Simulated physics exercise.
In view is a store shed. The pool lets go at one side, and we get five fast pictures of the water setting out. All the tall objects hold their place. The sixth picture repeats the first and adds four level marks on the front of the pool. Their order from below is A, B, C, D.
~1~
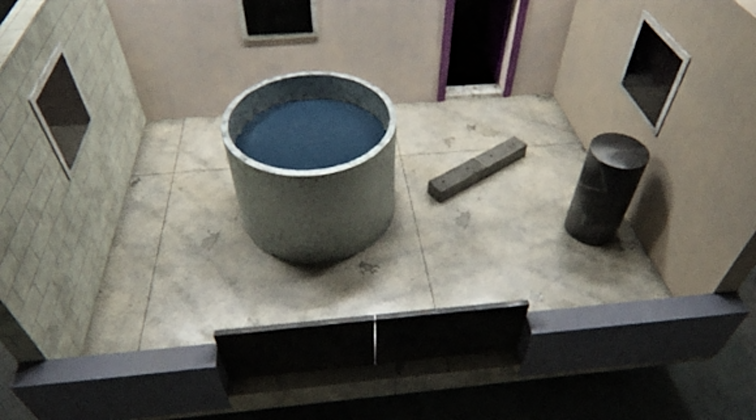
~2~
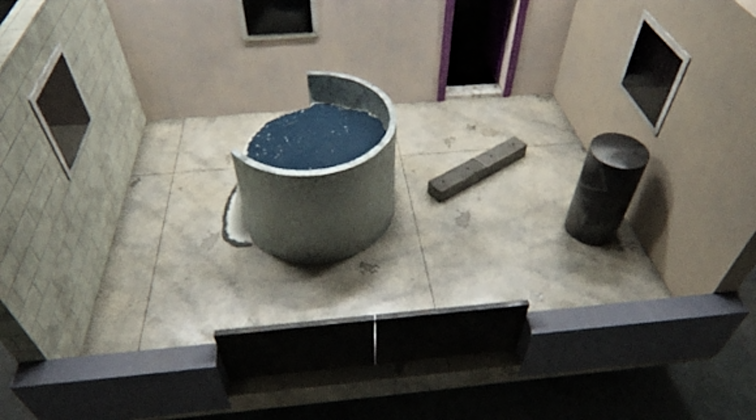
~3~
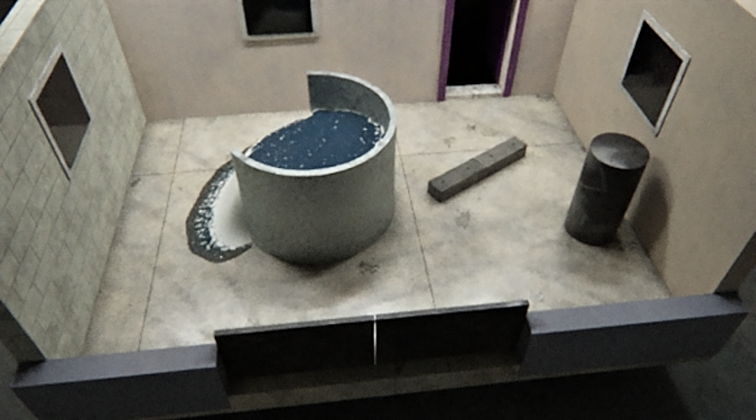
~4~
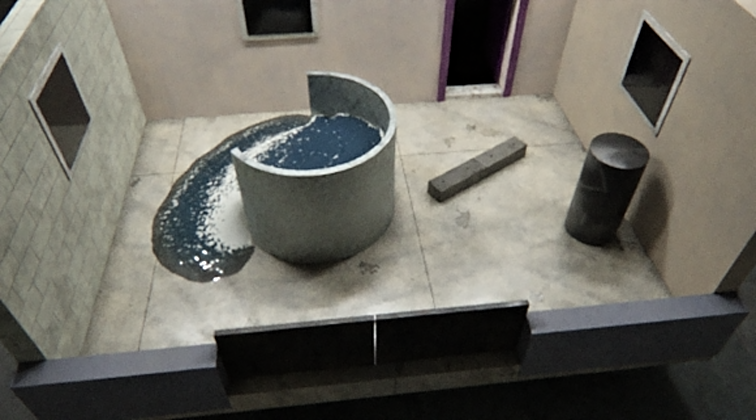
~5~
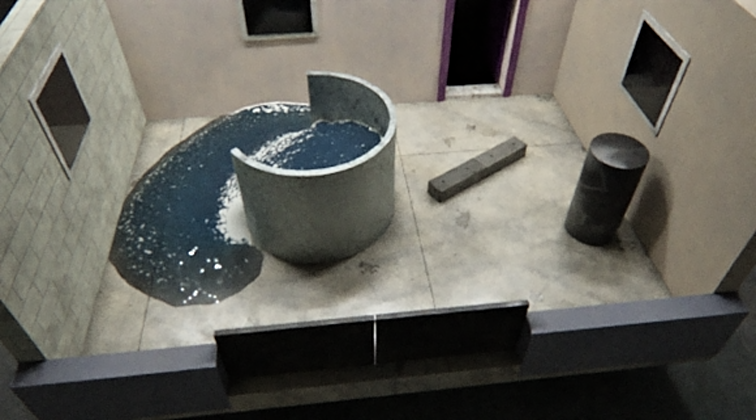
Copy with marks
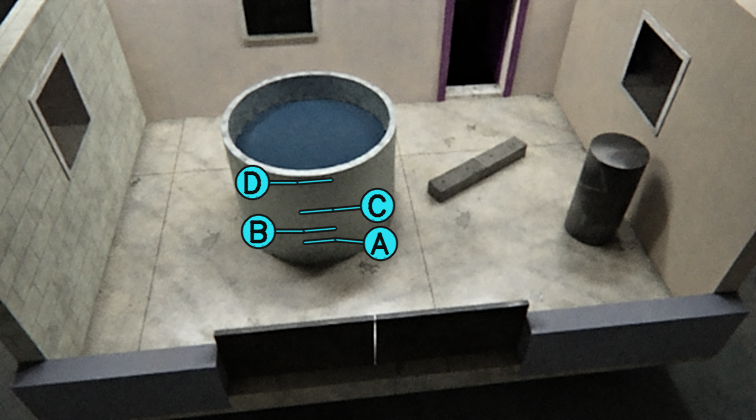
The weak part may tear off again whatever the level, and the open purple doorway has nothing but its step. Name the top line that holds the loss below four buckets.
Mark C just does it.
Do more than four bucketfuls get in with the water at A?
No.
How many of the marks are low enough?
Three.
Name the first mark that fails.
Mark D.
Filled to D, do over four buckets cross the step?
Yes, that goes wrong.
On the marked copy, A at (320, 241); B at (319, 229); C at (317, 211); D at (314, 181); from the bottom up A, B, C, D.
If A is chosen, nothing gets over.
If B is chosen, nothing gets over.
If C is chosen, a splash gets over, under a bucket.
If D is chosen, about 10 bucketfuls get in.
